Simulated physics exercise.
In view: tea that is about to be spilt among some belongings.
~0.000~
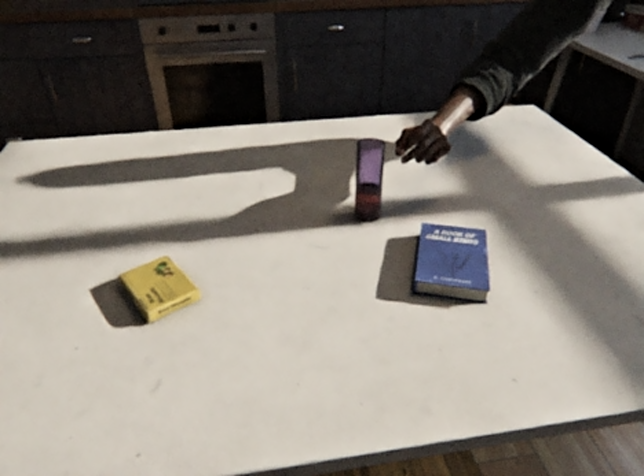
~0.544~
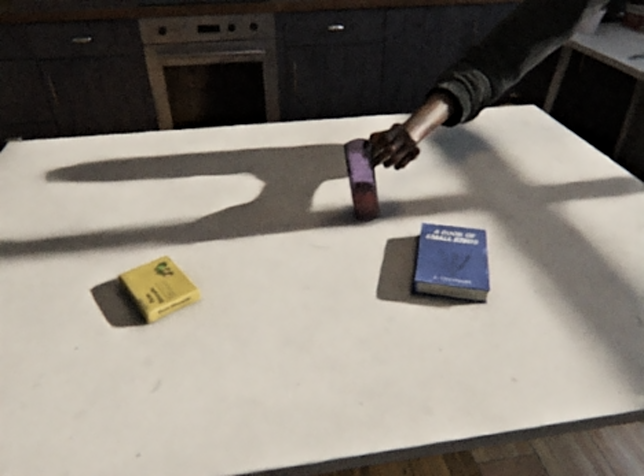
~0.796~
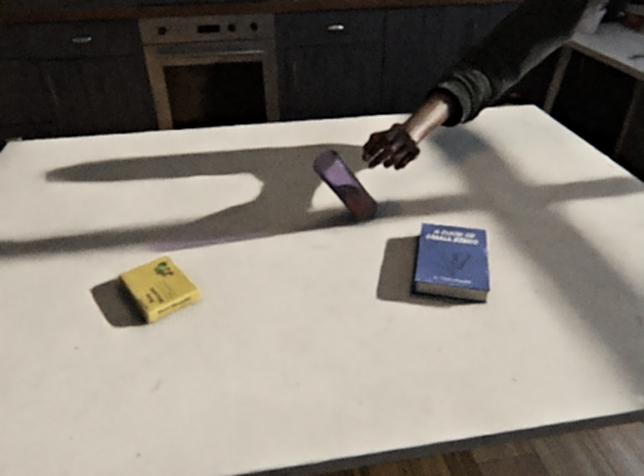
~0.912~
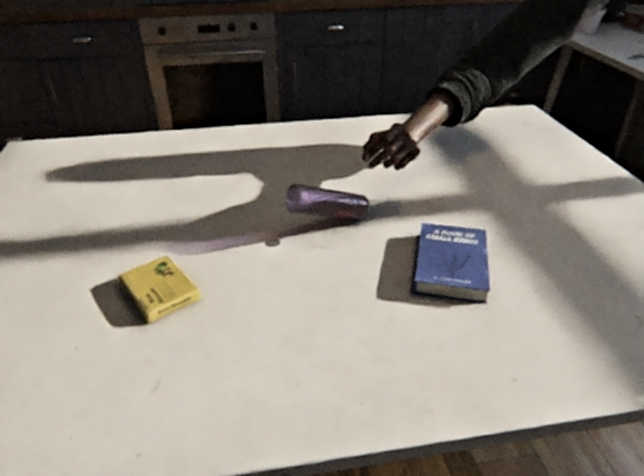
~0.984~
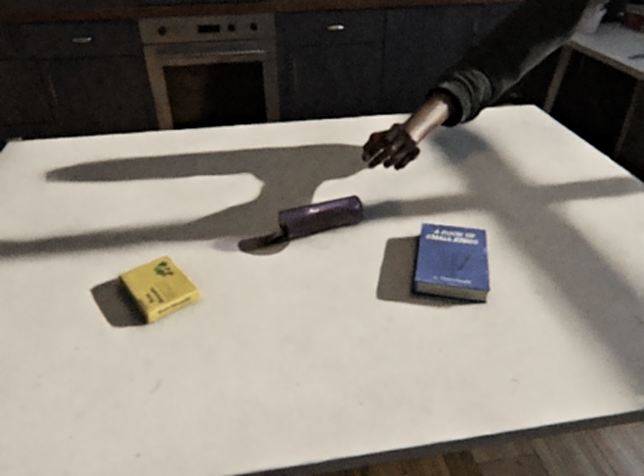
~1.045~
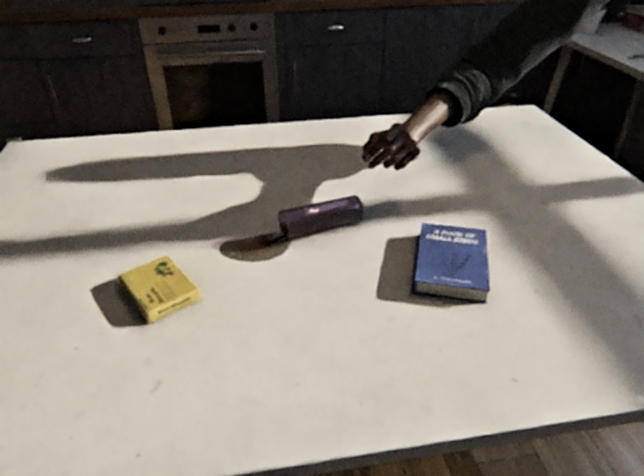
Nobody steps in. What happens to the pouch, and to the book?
Pouch becomes wet, book comes out dry.
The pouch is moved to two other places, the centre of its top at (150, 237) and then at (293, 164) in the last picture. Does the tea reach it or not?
In the first spot it gets hit, in the second spot it stays clear.
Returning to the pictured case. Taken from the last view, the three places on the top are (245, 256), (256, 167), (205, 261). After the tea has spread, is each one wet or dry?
First spot touched, second spot missed, last spot touched.
After 1.4 s, the puddle covers about as much as a saucer; the pouch is reached; the book is untouched.
After 2.2 s, the puddle covers about as much as a plate; the pouch is reached; the book is untouched.
After 3.6 s, the puddle covers about as much as a plate; the pouch is reached; the book is untouched.
